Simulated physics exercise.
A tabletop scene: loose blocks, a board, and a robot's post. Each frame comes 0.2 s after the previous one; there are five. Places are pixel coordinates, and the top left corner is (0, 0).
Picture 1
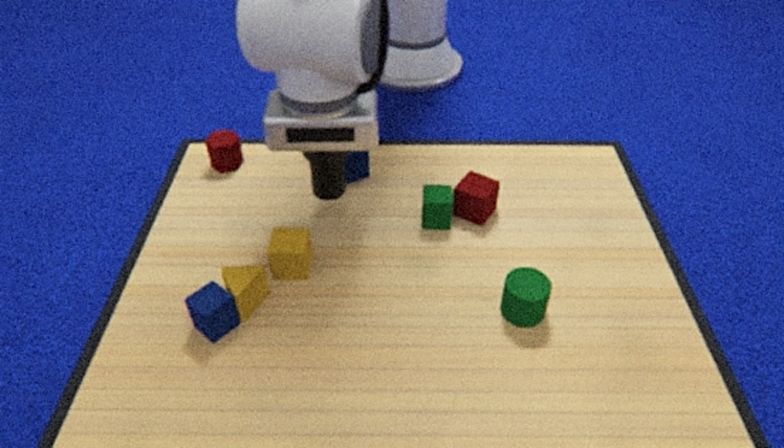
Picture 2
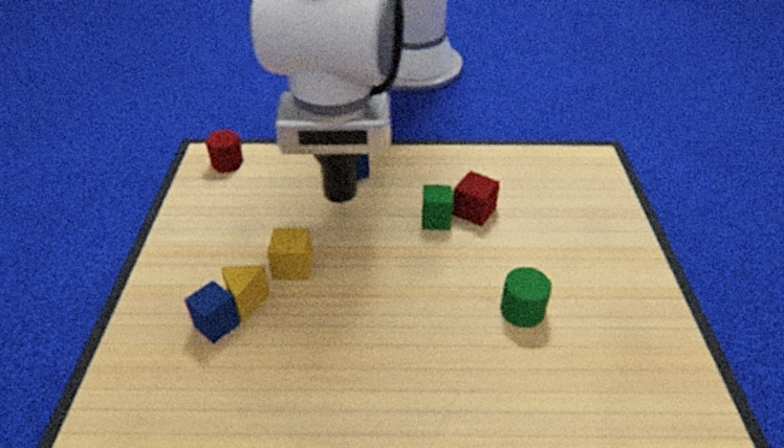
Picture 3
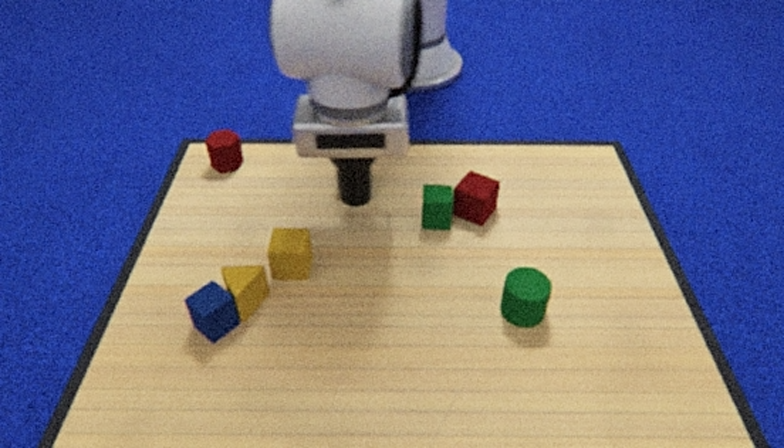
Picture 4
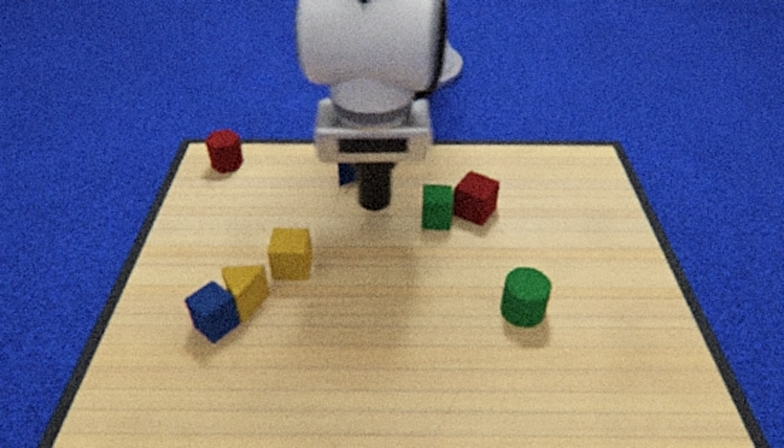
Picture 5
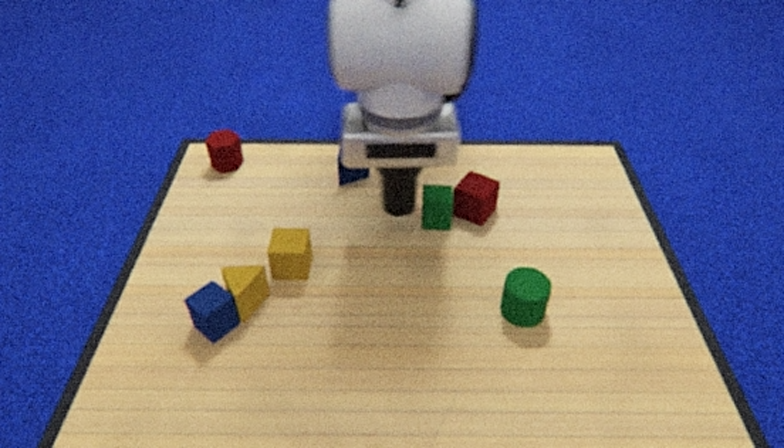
A white robot arm with a dark post hangs over the far side of a pale wooden tabletop on a blue floor, seen from above the near edge. A red cylinder and partly hidden blue block sit behind, green and red blocks right of centre, yellow blocks and a blue cube left, a green cylinder nearer right. The arm slides right and slightly nearer, touching nothing, while the blocks and camera stay still.
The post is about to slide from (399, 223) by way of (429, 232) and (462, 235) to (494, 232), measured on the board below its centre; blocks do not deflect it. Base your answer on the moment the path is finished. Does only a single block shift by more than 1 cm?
Final answer: No.
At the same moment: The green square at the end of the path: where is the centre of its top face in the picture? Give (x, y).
It is going to be at (499, 185).
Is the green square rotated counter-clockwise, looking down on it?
Short answer: Yes.
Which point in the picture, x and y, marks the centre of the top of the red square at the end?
My best guess is (507, 166).
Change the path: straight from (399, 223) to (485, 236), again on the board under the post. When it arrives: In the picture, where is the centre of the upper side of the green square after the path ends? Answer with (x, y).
It will end up at (492, 188).
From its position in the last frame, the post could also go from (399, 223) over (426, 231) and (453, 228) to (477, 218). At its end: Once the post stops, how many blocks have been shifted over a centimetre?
That push would leave two blocks displaced by more than about 1 cm.
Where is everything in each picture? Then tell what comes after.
The first picture shows tip of the post (329, 190), middles of tops, green square (438, 193), red square (478, 184).
The second picture shows post (340, 193), nothing pushed.
The third picture shows post (355, 197), nothing pushed.
The fourth picture shows post (375, 201), nothing pushed.
The fifth picture shows post (399, 206), green square (438, 193), red square (478, 184).
On the path given first. One third of the way, post (431, 215); green square (455, 192), turned 50° anticlockwise; red square (482, 181).
Two thirds of the way, post (465, 218); green square (480, 190), turned 70° anticlockwise; red square (498, 174).
At the end, post (497, 215); green square (499, 185), turned 85° anticlockwise; red square (507, 166), turned 25° anticlockwise.
